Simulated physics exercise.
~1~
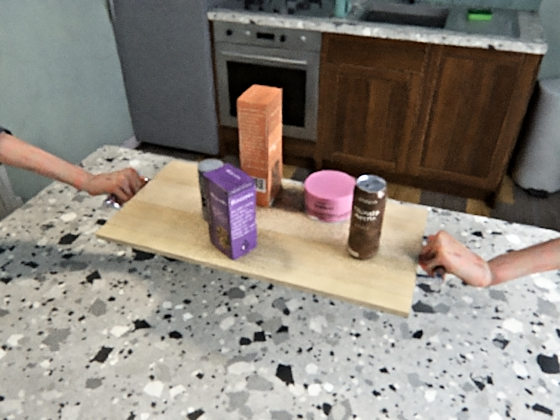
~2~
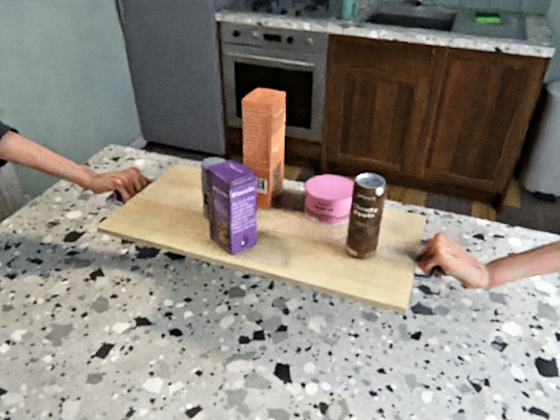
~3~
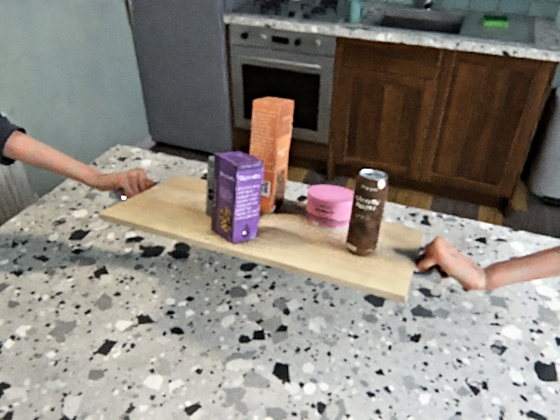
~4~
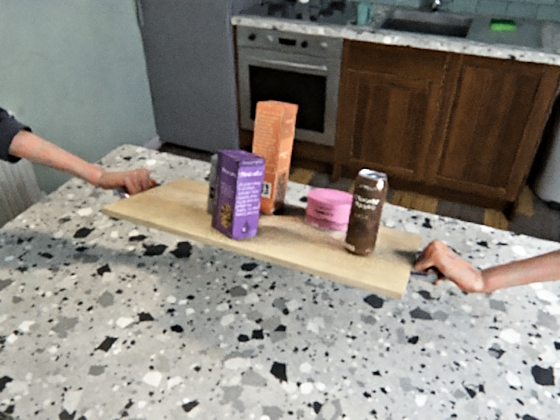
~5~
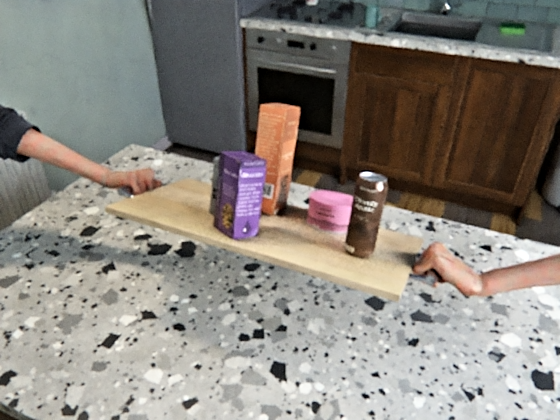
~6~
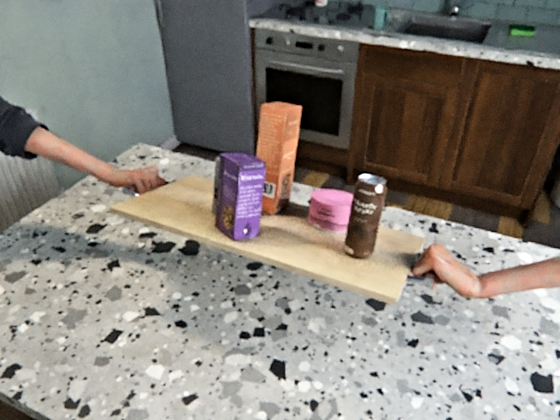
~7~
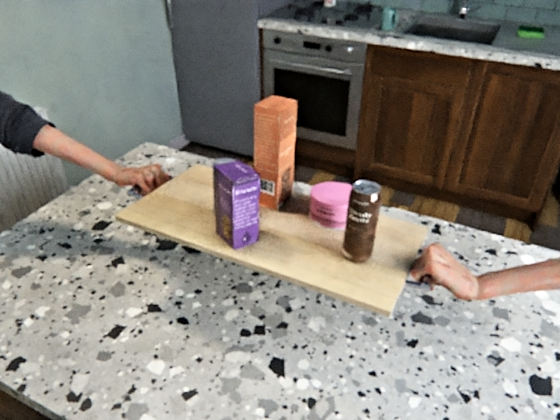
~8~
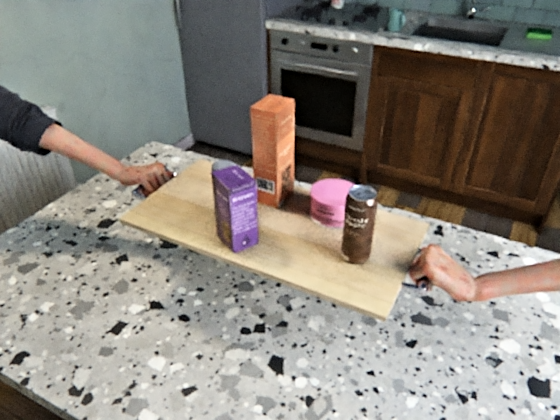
Two hands tilting a plain wooden board far edge down, then levelling it, with cartons, pink tub and brown can still aboard.
